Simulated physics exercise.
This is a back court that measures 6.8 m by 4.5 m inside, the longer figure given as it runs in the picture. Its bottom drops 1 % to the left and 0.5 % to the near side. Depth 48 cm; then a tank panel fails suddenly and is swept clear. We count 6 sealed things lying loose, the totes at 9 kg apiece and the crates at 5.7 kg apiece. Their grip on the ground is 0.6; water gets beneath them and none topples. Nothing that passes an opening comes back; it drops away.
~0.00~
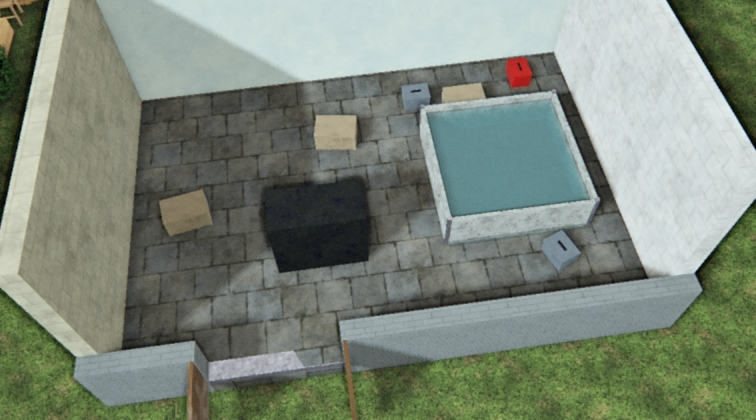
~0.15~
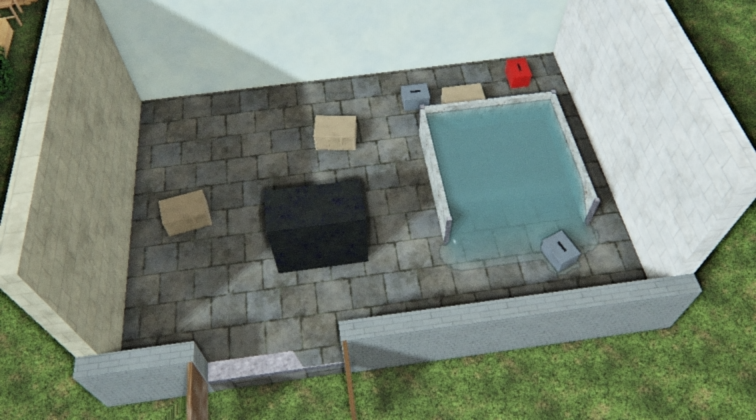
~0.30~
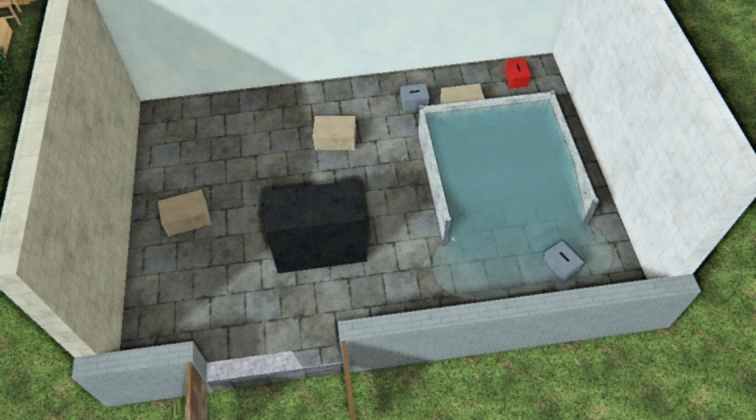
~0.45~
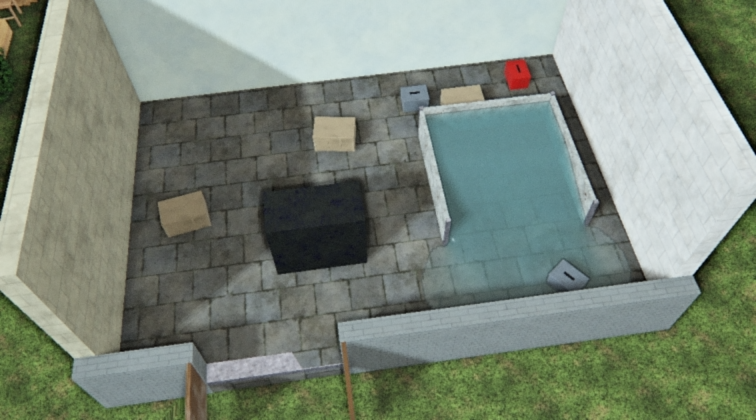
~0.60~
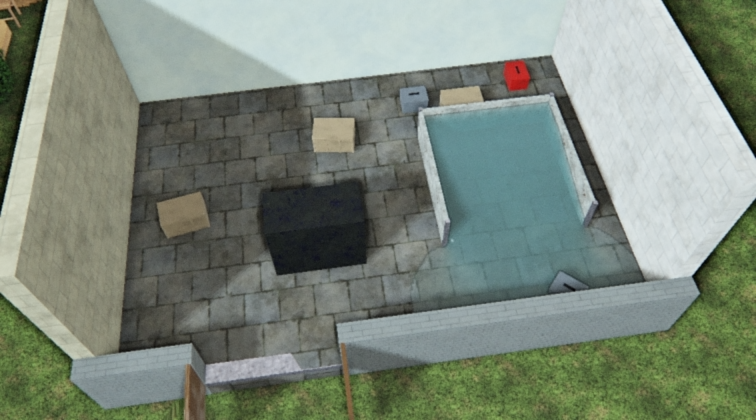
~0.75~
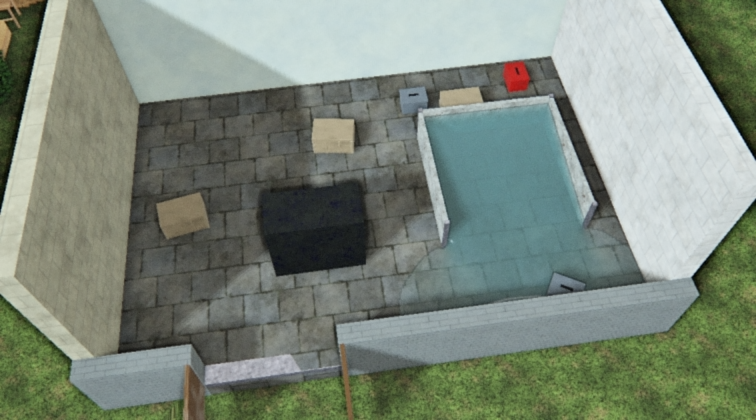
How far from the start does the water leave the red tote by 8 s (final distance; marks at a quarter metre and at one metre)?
I'm guessing it covers a short distance.
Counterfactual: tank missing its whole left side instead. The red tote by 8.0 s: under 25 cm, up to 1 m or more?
If that happened, the red tote does not really move.
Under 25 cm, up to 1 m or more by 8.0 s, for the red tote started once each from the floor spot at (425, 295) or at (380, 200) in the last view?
In that order: It goes a long way; it hardly budges.
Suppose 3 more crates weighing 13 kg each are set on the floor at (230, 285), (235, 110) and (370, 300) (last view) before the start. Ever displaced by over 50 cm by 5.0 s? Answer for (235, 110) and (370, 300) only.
In sequence: Within it, then beyond it.
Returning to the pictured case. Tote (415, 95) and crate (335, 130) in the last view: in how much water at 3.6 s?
I'd estimate 0 cm for the first and 0 cm for the second.
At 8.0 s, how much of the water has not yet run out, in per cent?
Still held: Near 92 %.
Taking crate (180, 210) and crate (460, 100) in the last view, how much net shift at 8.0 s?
The first ends 150 cm from its start, the second 20 cm.
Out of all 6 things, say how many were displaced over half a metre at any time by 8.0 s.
I make it 3.
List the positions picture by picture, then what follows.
The red tote at (520, 67), on the bottom; 3.6 m2 under water; 0 of 6 have shifted, in the first picture.
The red tote at (519, 67), on the bottom; 4.4 m2 under water; 0 of 6 have shifted, in the second picture.
The red tote at (519, 68) rests on the ground; water covers 5.3 m2; 1 of 6 have shifted, in the third picture.
The red tote at (519, 69), on the bottom; 6.4 m2 under water; 1 of 6 have shifted, in the fourth picture.
The red tote at (518, 70), on the bottom; 6.9 m2 under water; 1 of 6 have shifted, in the fifth picture.
The red tote at (517, 71), on the bottom; water covers 7.1 m2; 1 of 6 have shifted, in the sixth picture.
After 1.6 s the red tote is near (517, 71), 0.0 m from its start, aground; 0 of 6 are out; 1 afloat.
After 3.6 s the red tote is near (517, 71), 0.0 m from its start, aground; 0 of 6 are out; 1 afloat.
After 5.6 s the red tote is near (497, 88), 0.5 m from its start, aground; 0 of 6 are out; 3 afloat.
After 8.0 s the red tote is near (497, 88), 0.5 m from its start, aground; 0 of 6 are out; 4 afloat.
